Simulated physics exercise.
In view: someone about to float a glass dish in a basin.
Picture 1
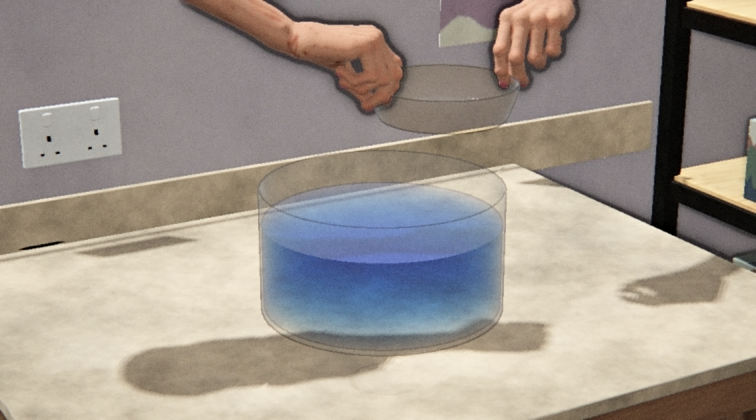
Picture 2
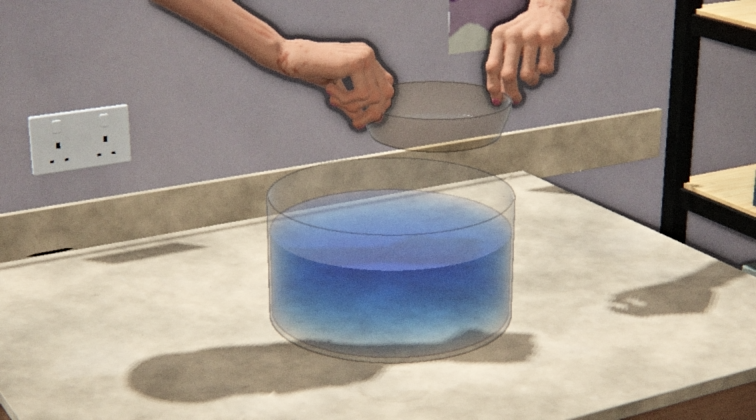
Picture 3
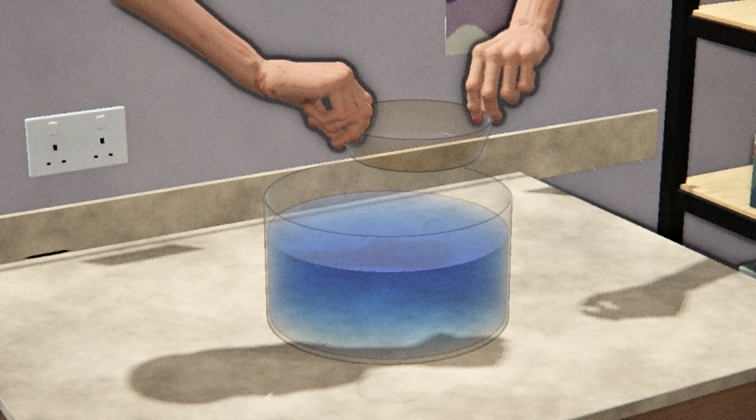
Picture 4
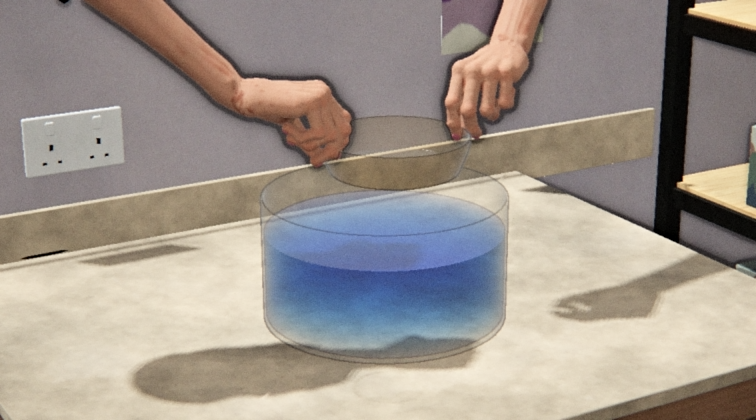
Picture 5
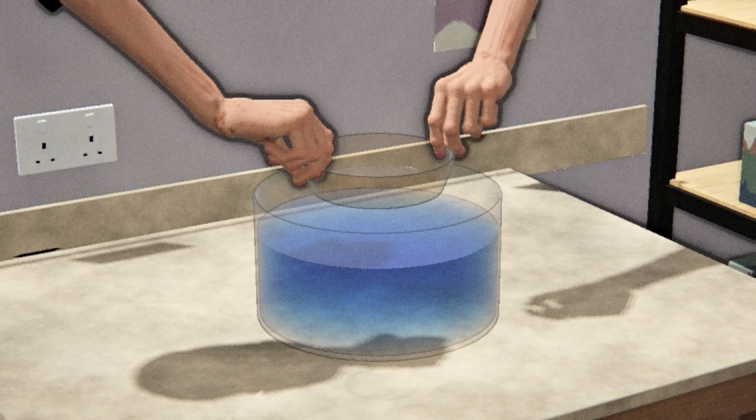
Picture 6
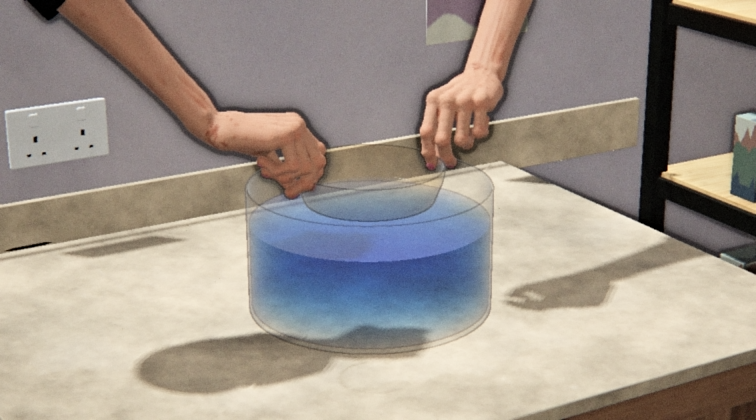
Two hands lowering an empty, clear round dish down and to the left over a glass basin of blue liquid.
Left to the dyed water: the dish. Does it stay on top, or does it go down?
My guess is it stays up after the hands leave.
A moment on, the dish dips into the dyed water.
Further on, it bobs and steadies.
When it is over, the dish floats with about half of its side showing.
